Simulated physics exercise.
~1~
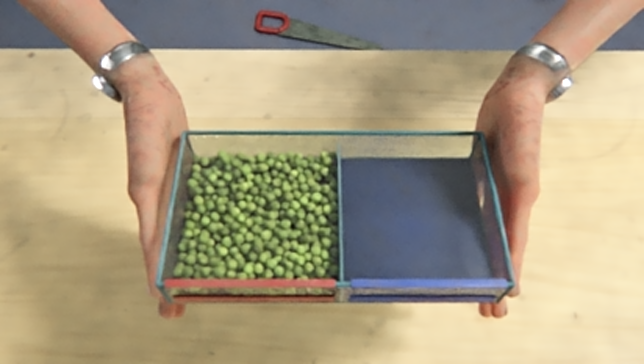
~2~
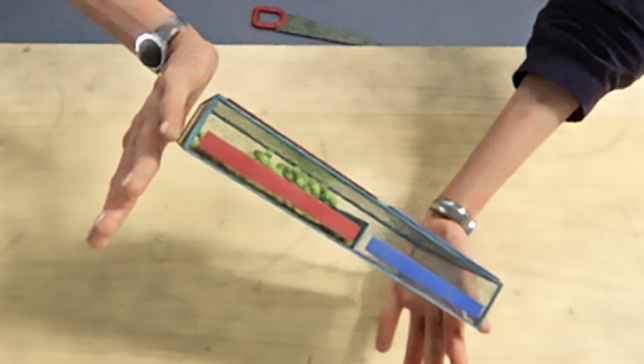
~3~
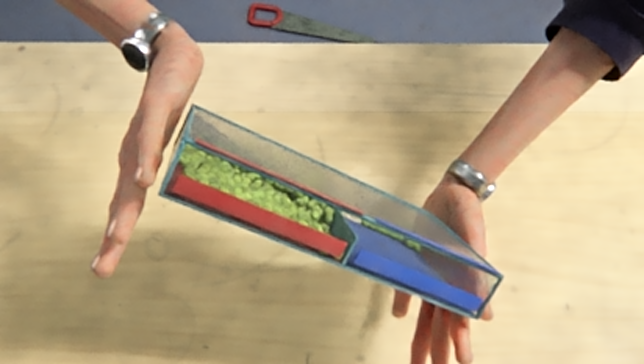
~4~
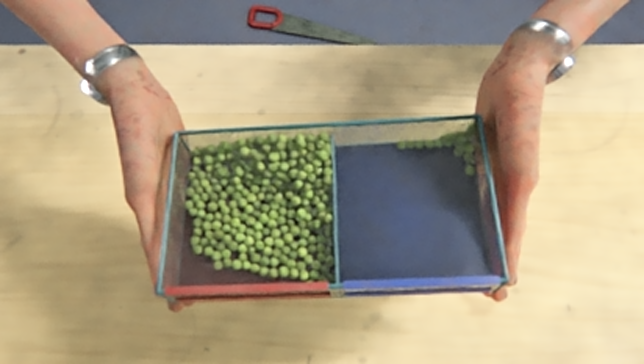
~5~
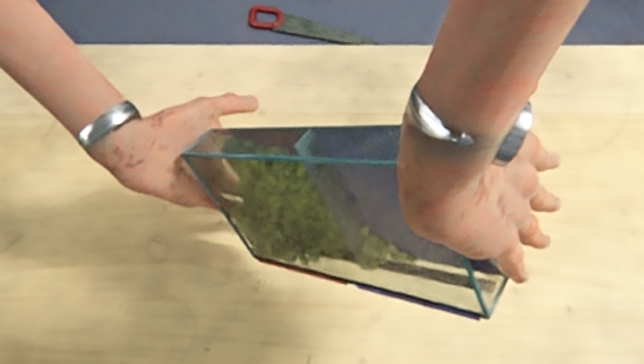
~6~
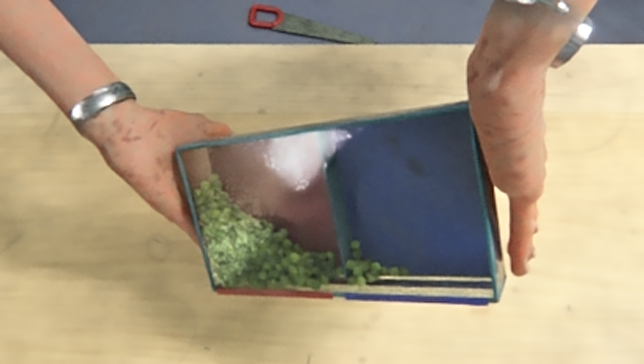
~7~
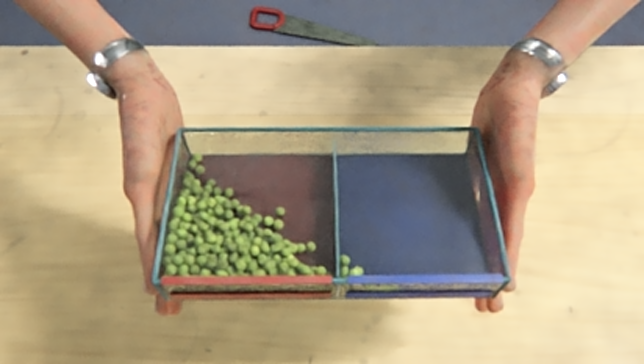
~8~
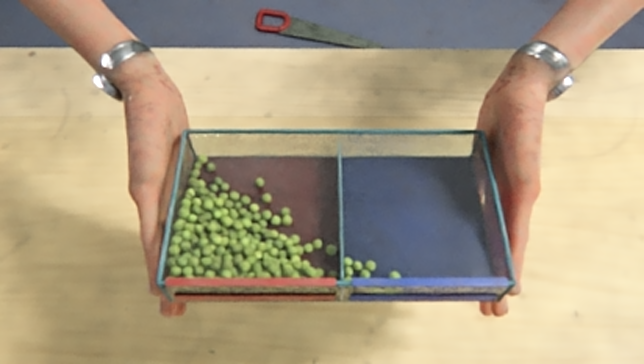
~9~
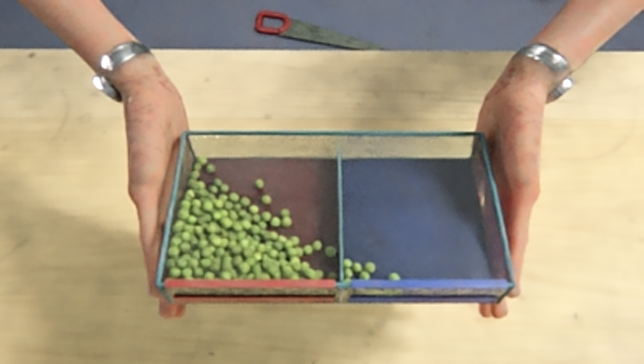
At the start, two hands wearing silver bracelets hold a clear, shallow box level above a wooden table, its red-edged left compartment full of green peas and its blue-edged right one empty. The hands tip the box steeply, and a few peas slip past the divider into the blue side. They bring it back toward level, then tilt it the opposite way, so the peas slide and heap up along the near edge. Finally the box is level again and held there, with most peas piled in the red side and only a few in the blue.
